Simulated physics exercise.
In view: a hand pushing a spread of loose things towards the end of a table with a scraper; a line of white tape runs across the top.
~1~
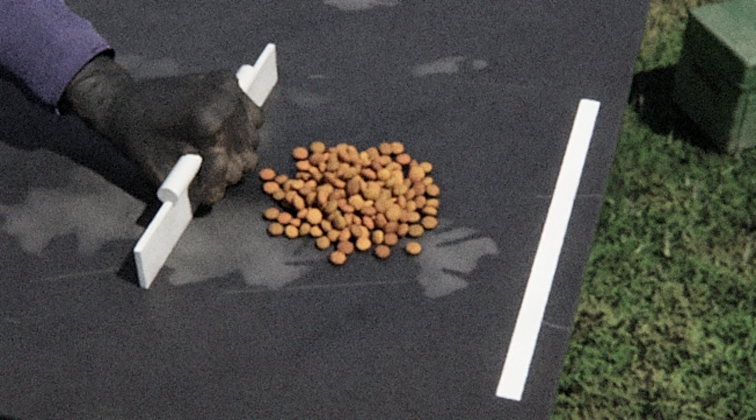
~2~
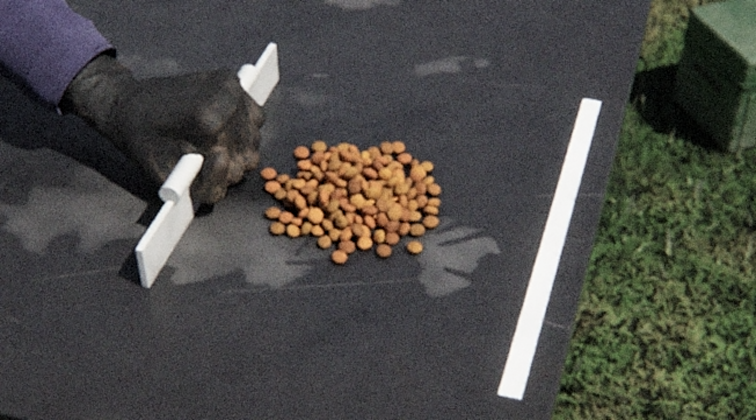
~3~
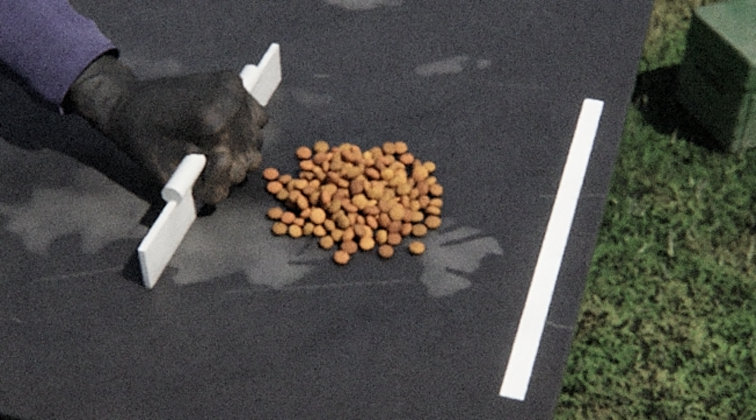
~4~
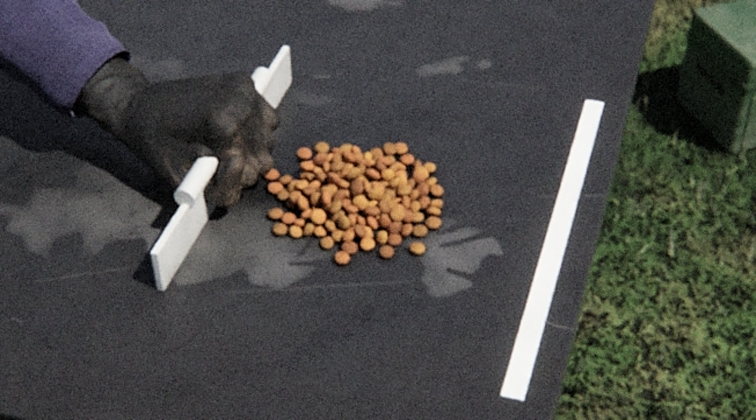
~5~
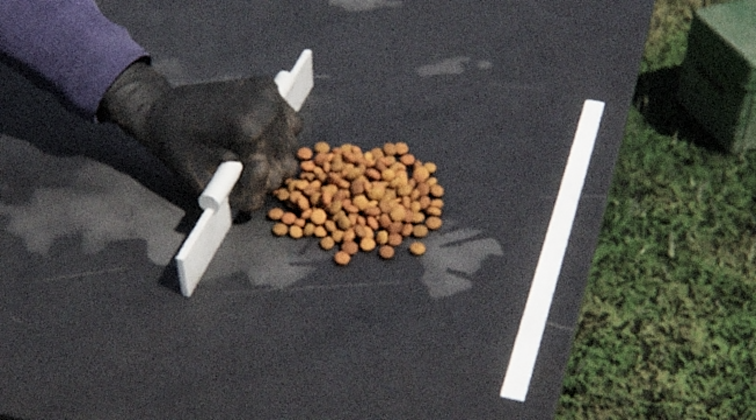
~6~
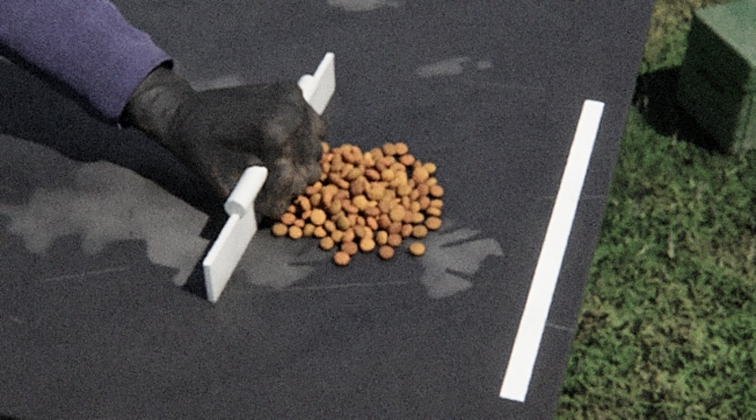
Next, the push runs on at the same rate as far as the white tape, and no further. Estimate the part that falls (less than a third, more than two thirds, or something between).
The floor gets over two thirds.
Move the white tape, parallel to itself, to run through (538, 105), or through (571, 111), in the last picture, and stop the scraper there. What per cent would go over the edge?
The first gives 10 %, the second 50 %.
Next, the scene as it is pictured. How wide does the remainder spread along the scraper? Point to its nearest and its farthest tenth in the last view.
From about (548, 344) to (598, 156).
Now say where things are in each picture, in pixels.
In the first picture, scraper at (151, 252), at rest; white tape at (587, 113), about two fingers from the edge; edge at (591, 245); the heap at (352, 193), bits of cat kibble.
In the second picture, scraper at (152, 251), at rest.
In the third picture, scraper at (155, 251), at rest; the heap at (356, 192).
In the fourth picture, scraper at (167, 254).
In the fifth picture, scraper at (193, 260); the heap at (357, 193).
In the sixth picture, scraper at (219, 265); white tape at (591, 114); edge at (595, 246); the heap at (356, 193), a stray few pushed along.
Soon after the last picture, scraper still moving, near (425, 176); heap all on the table, its front near (528, 222).
A little later, scraper stopped at the white tape; heap about two thirds over the edge.
Later still, scraper stopped at the white tape; heap most over the edge.
At rest, scraper stopped at the white tape; heap most over the edge.
